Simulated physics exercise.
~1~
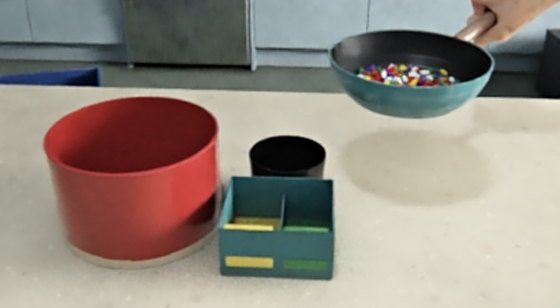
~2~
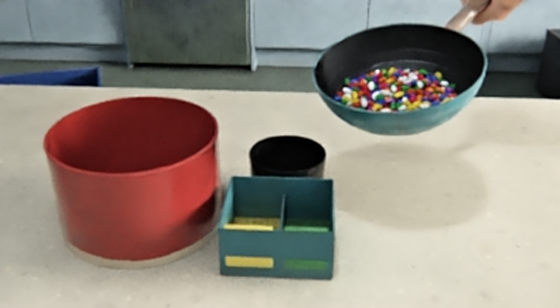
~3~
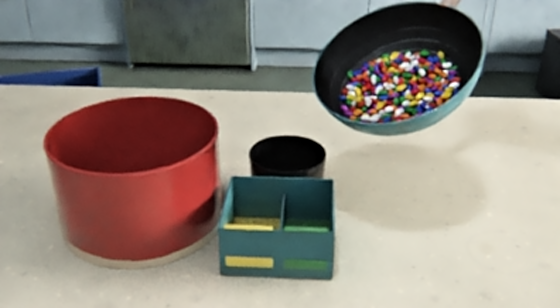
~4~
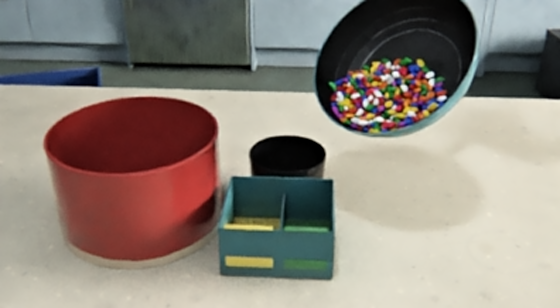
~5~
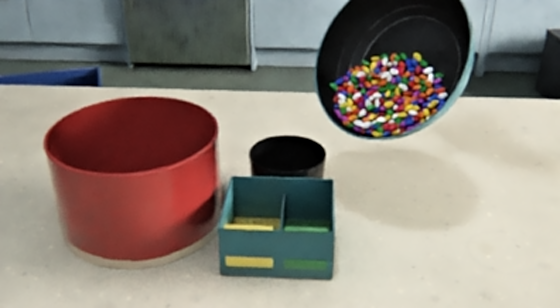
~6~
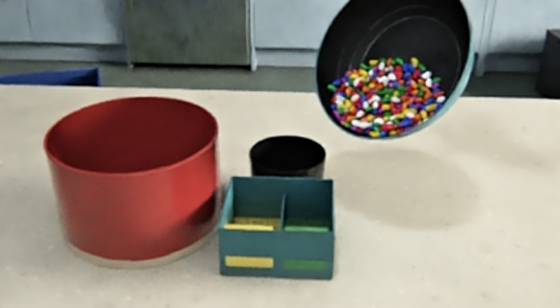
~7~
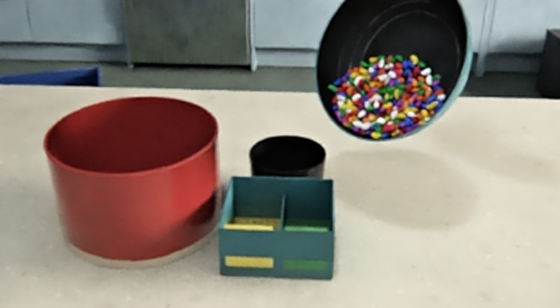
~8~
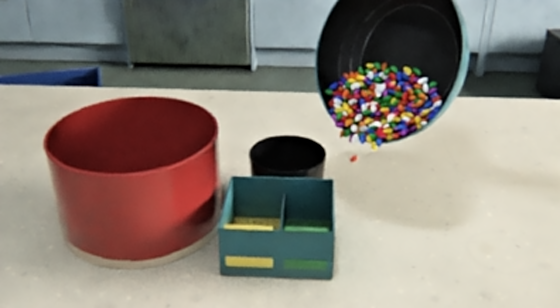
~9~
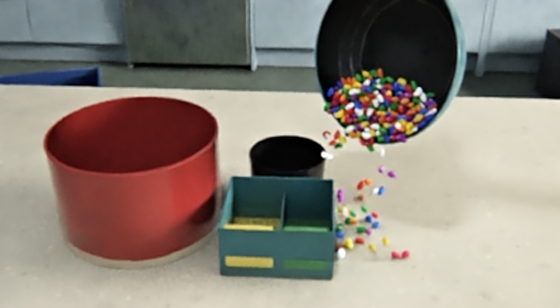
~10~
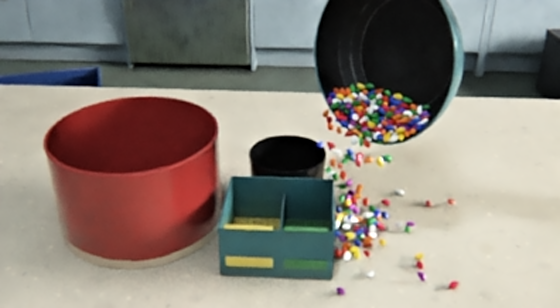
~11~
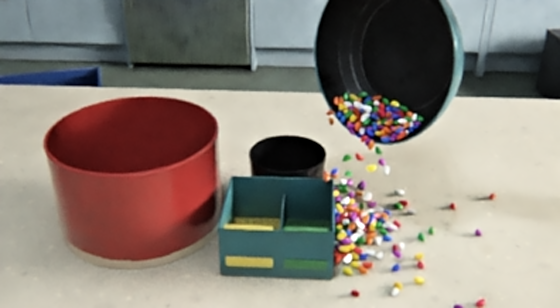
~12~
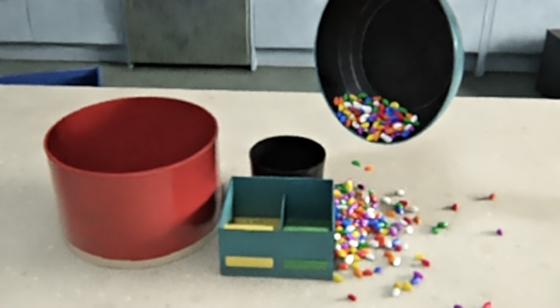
At the start, a hand holds a teal pan of colourful jelly beans above the right side of a pale counter, with a red pot, a black dish and a small tin with yellow and green sections to the left. The pan tips leftward, its beans gathering at the lower rim, then hangs tilted for a while. It tips further, and a first bean drops. A stream follows, landing beside the tin and scattering across the counter to the right. The flow dwindles and ends with most beans heaped outside the containers and some still in the tilted pan.
